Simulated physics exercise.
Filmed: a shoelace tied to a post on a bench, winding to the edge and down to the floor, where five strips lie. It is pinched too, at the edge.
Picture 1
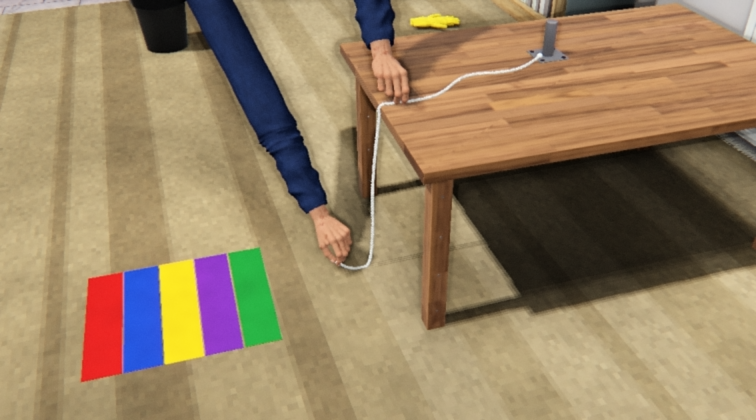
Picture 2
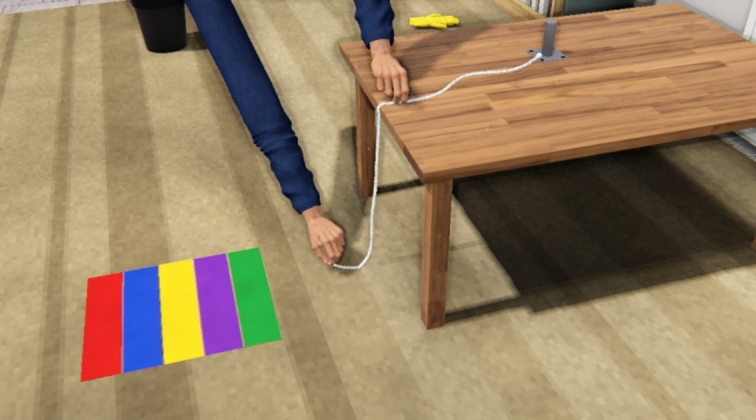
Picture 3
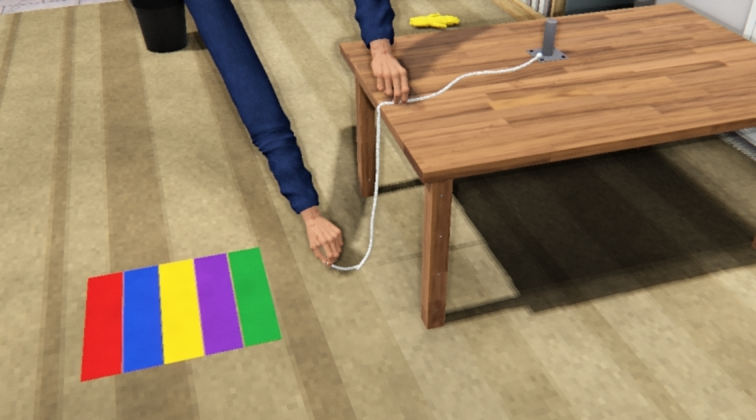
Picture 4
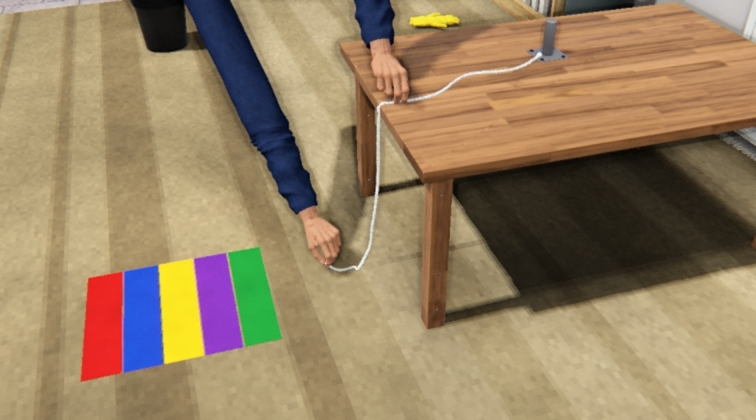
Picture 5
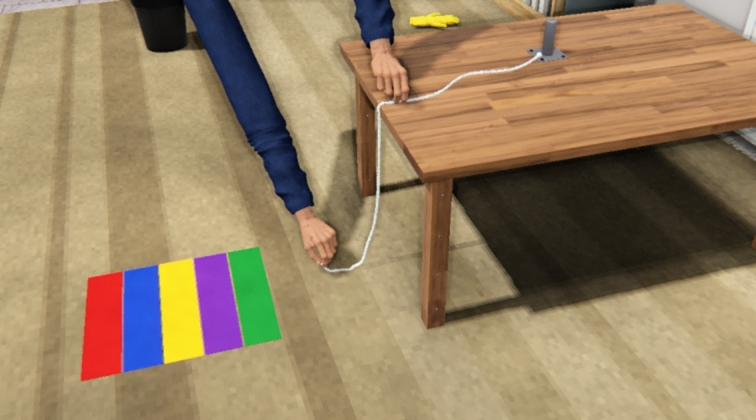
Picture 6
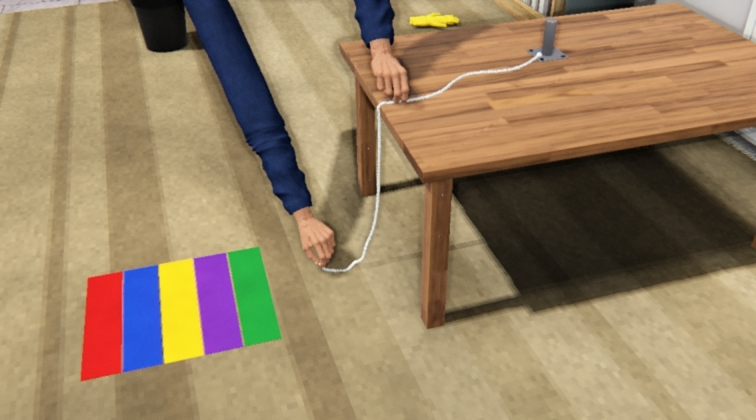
A hand holding the end of a white cord near the floor moves slightly left.
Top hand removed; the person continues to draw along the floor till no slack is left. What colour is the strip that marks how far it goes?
That strip is purple.
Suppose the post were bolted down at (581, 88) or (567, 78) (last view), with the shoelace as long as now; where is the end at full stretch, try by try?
It would sit close to (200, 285) and then close to (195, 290).
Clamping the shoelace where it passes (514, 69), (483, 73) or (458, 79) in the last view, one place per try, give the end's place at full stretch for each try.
Estimated pixels in sequence: (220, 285), (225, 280) and (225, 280).
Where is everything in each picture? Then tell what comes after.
In the first frame, end (337, 262); green (260, 325); purple (222, 332); yellow (183, 340); blue (143, 349); red (102, 357).
In the second frame, end (330, 263); shoelace through (526, 65) (466, 76) (421, 99) (378, 135) (374, 197) (370, 252).
In the third frame, end (328, 263).
In the fourth frame, end (326, 263); shoelace through (526, 65) (466, 76) (421, 99) (379, 135) (377, 196) (367, 252).
In the fifth frame, end (322, 264).
In the sixth frame, end (320, 264); shoelace through (526, 65) (466, 76) (421, 98) (380, 135) (378, 196) (364, 252).
A little later, end near (273, 273); short of the strips.
Next, end near (238, 280); over green.
When it is tight, end near (217, 284); over purple. It gets as far as the purple strip.
